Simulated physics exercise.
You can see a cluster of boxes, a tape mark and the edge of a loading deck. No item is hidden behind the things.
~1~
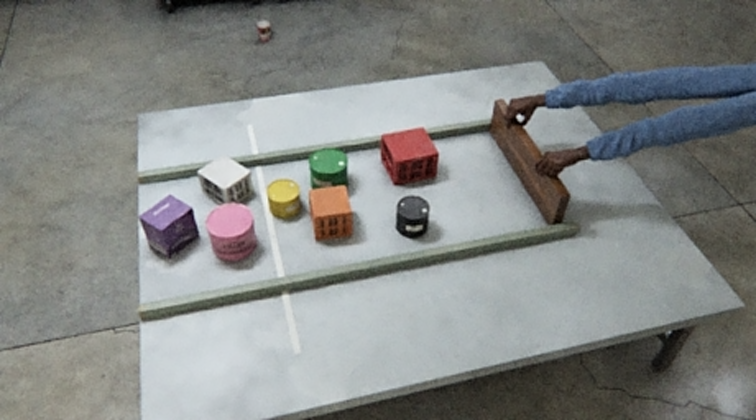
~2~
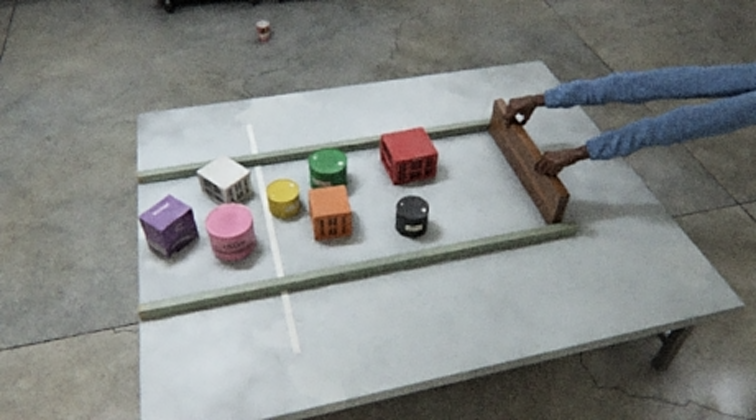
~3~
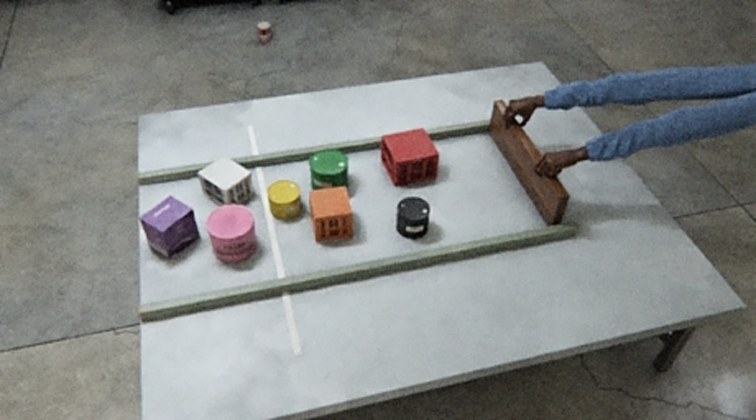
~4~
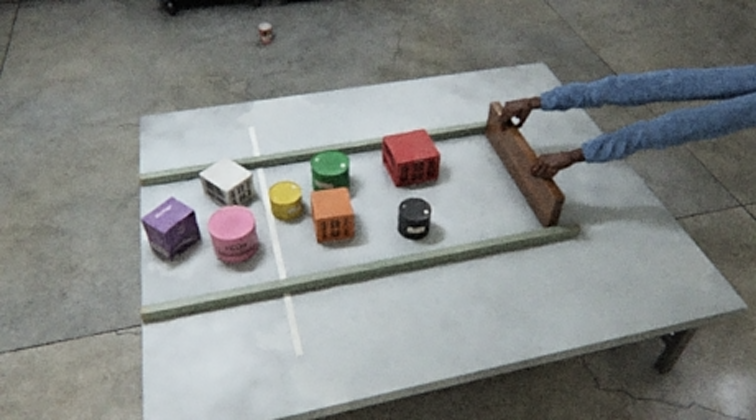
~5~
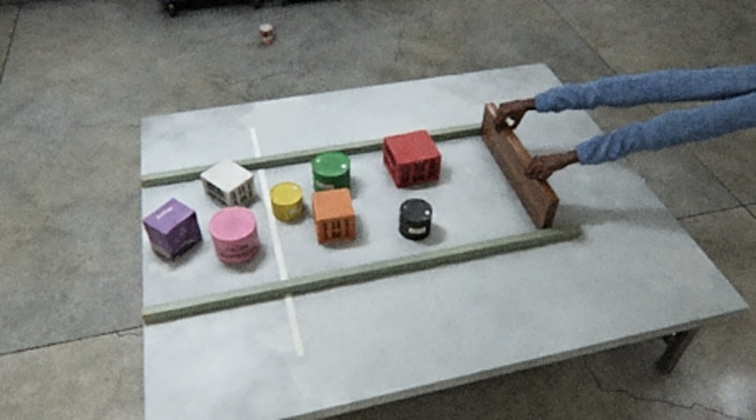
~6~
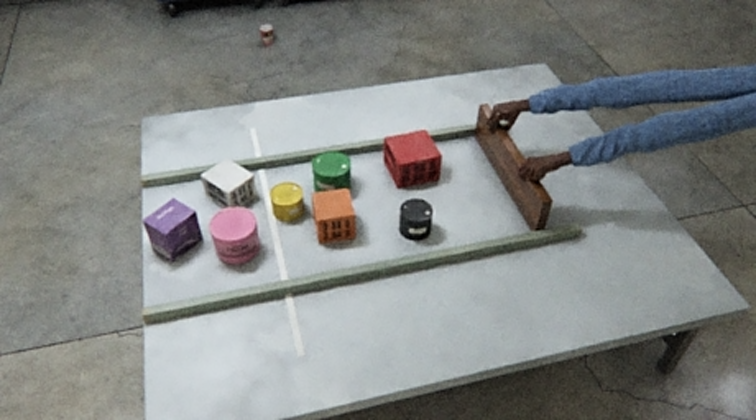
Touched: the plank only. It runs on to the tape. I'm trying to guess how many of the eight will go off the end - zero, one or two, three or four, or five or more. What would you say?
It will most likely not knock any off.
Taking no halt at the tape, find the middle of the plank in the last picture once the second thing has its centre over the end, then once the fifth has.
(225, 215), later (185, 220).
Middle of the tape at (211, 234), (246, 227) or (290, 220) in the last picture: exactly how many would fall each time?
Going through each try, you'd get 3, 1 and 0.
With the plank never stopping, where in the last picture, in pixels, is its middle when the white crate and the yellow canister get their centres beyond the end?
Roughly (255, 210); roughly (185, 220).
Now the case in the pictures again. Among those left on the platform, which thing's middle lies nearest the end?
Foremost: The white crate.
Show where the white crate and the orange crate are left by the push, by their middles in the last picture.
Around (159, 190), then around (249, 229).
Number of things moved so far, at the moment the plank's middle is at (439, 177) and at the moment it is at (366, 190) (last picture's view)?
1 and 5.
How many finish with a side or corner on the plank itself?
It touches 3.
A little later, none off yet; purple box at rest near (174, 230); pink pail at rest near (236, 236); white crate at rest near (229, 186).
Next, none off yet; purple box at rest near (174, 230); pink pail at rest near (236, 236); white crate shifted about its own width near (200, 187).
When it is over, the number that fall off is zero.
